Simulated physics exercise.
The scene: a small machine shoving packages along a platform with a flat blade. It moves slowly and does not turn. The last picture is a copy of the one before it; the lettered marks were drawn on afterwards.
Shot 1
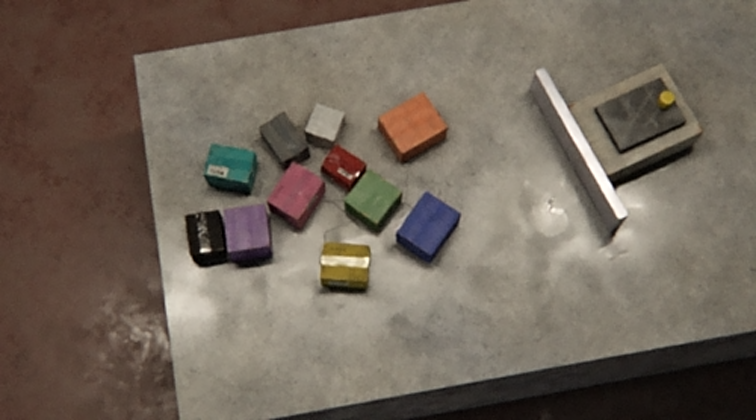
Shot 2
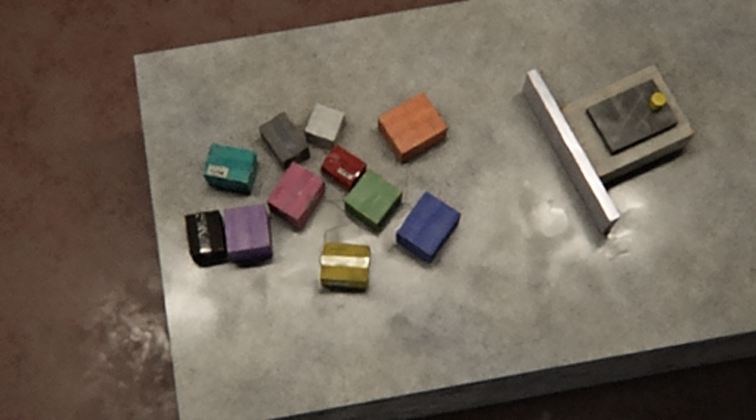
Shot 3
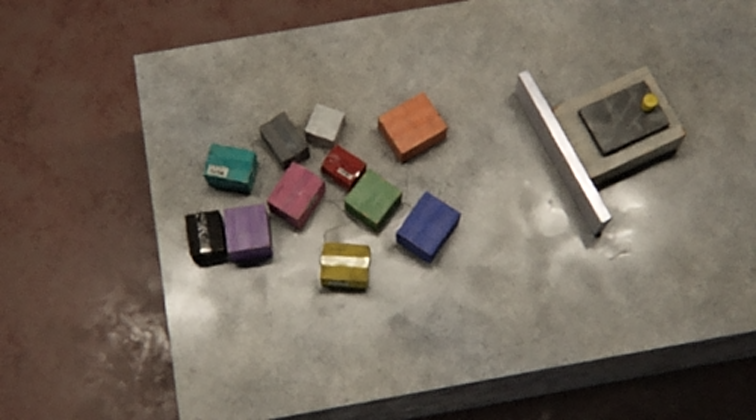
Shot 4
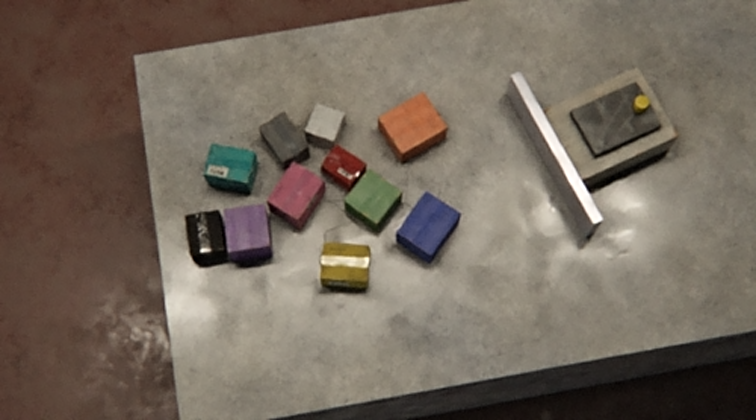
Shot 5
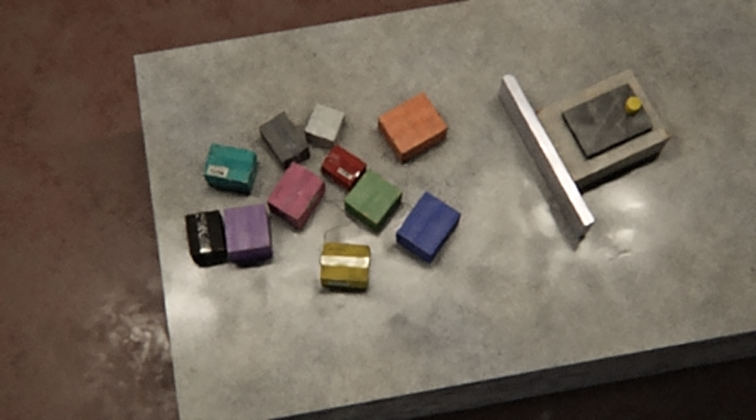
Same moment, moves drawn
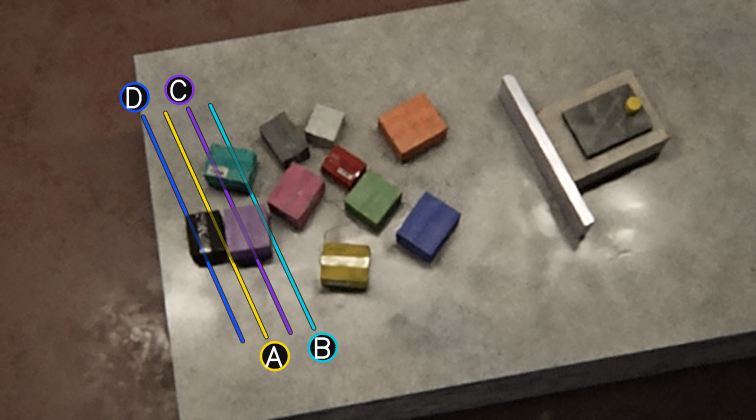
In this clip, colored boxes and packages sit scattered on a grey platform while a small machine with a long flat blade creeps slightly leftward from the right side, keeping its angle; the packages stay still and the blade touches none.
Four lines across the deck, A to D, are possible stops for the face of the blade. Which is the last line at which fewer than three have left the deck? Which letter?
Up to line B.
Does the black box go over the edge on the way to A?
Yes.
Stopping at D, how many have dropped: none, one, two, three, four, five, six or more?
By then, six or more.
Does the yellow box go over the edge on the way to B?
No.
On the marked copy, A at (214, 221); B at (260, 213); C at (238, 217); D at (191, 225).
With B. Early on, robot (500, 140); orange crate (386, 134); black box (206, 237).
Further on, robot (399, 158); black box (158, 267); purple crate (198, 253).
At the end, robot (318, 172); black box over the edge; purple crate over the edge; two fallen.
As for the rest, A drops five; C drops four; D drops seven.
